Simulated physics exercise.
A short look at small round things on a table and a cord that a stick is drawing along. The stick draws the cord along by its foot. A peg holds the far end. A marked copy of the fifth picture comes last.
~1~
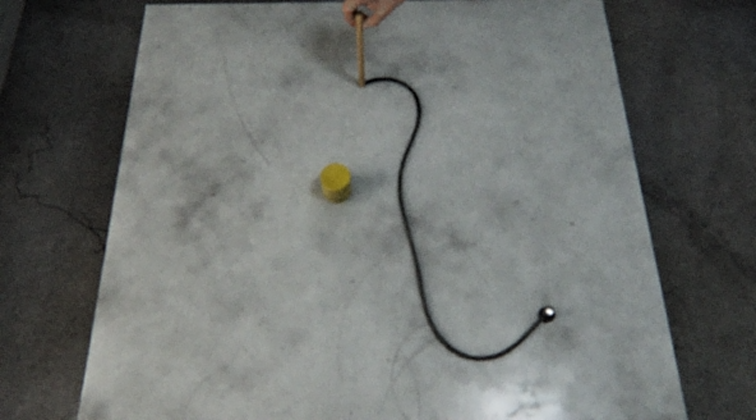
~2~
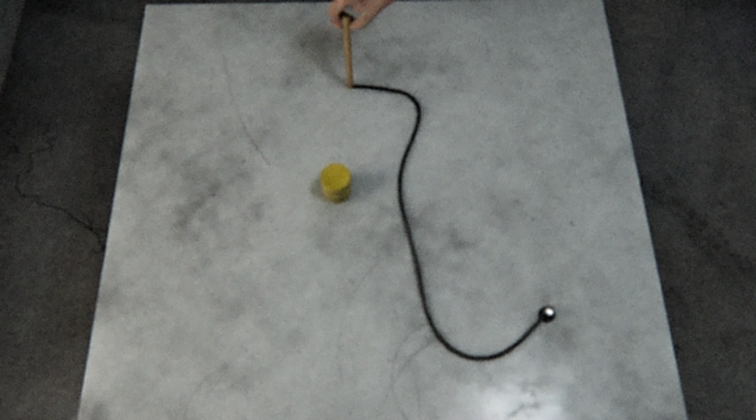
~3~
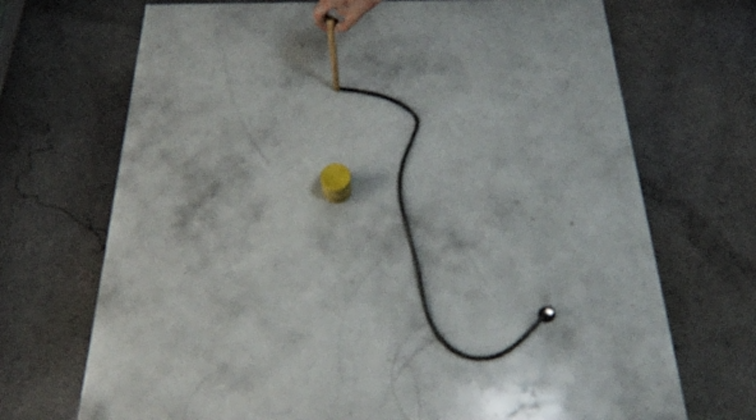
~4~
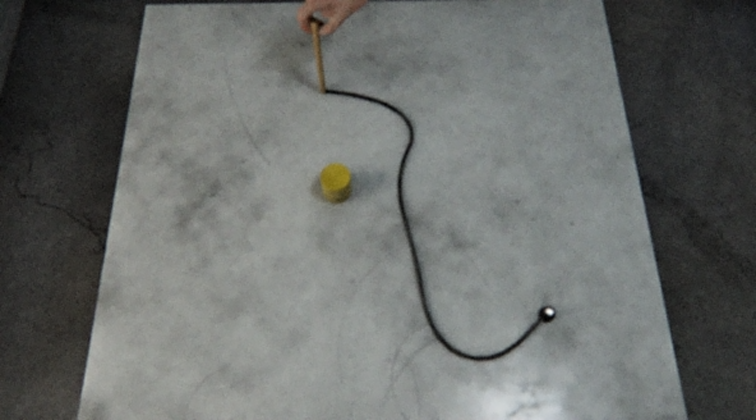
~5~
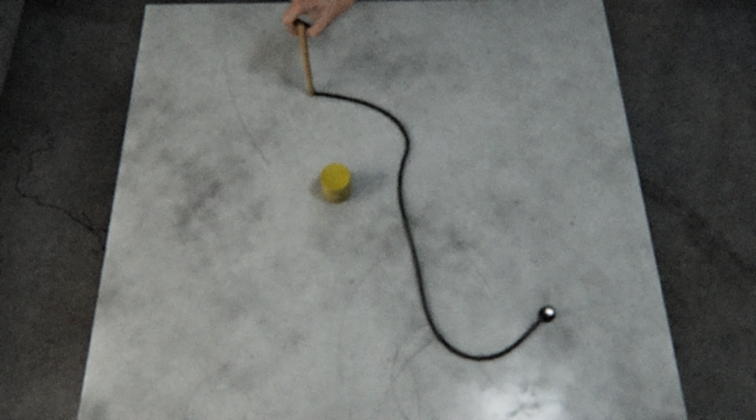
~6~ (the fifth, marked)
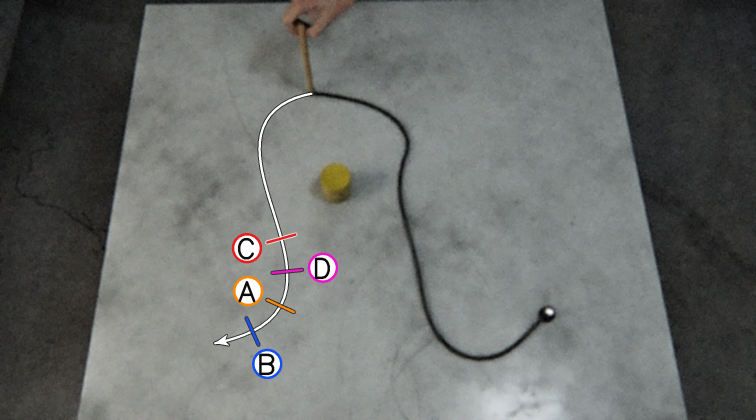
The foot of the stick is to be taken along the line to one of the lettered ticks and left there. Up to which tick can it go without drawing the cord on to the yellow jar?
It can go as far as C.
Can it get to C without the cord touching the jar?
Yes.
On the marked copy, A at (280, 306); B at (252, 331); C at (281, 239); D at (287, 271); the route from (312, 94) via (274, 215) to (215, 343).
Taking C. A third of the way, foot of the stick (263, 128), middle of the cord (409, 235).
Two thirds of the way, foot of the stick (266, 186), middle of the cord (409, 235).
When it is over, foot of the stick (281, 239), middle of the cord (409, 235); nothing has been touched.
As for the rest, A brings the cord against the jar; B brings the cord against the jar; D brings the cord against the jar.
